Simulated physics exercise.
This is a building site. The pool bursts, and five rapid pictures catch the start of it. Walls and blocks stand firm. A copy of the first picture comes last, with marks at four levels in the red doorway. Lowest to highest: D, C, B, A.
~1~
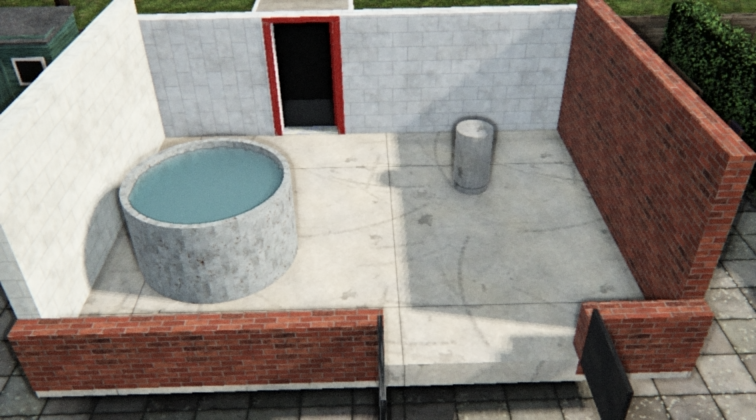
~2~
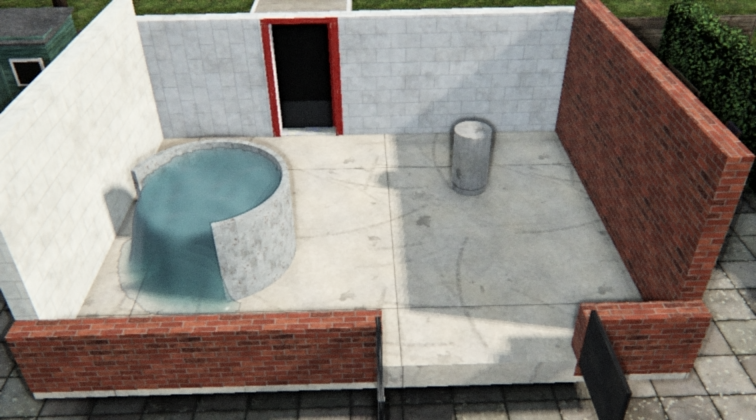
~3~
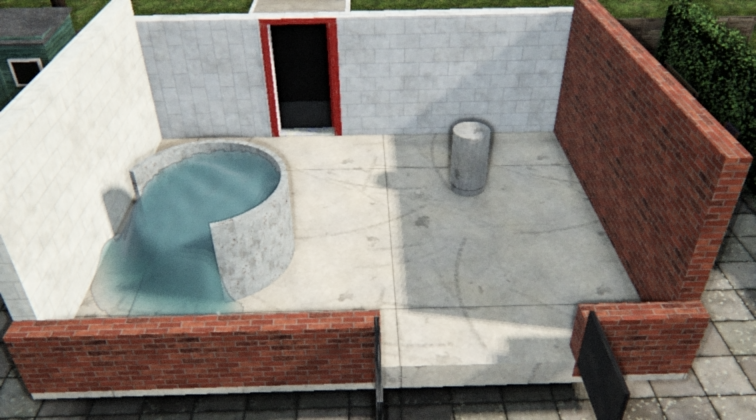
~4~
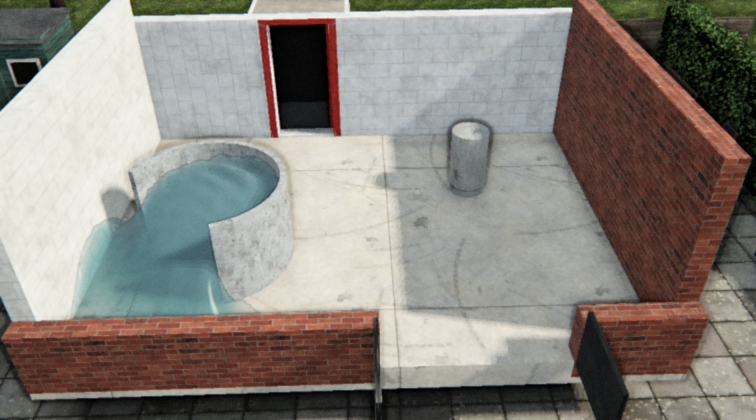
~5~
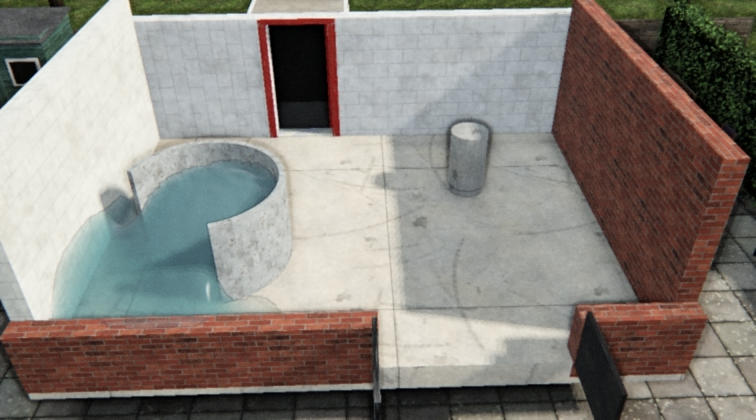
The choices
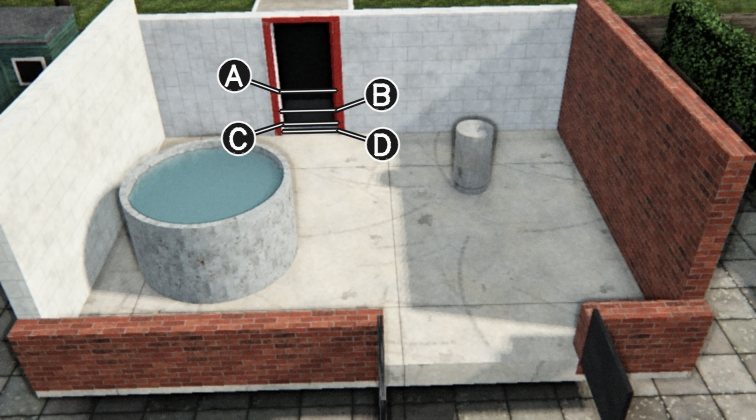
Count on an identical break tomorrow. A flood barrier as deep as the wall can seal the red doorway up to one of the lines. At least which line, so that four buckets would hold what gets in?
Mark D just does it.
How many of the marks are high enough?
All of the four.
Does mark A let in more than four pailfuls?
No, not at all.
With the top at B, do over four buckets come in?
No.
On the marked copy, A at (307, 91); B at (308, 110); C at (309, 123); D at (310, 131); from the bottom up D, C, B, A.
With A, nothing gets over.
With B, nothing gets over.
With C, nothing gets over.
With D, a splash gets over, under a bucket.
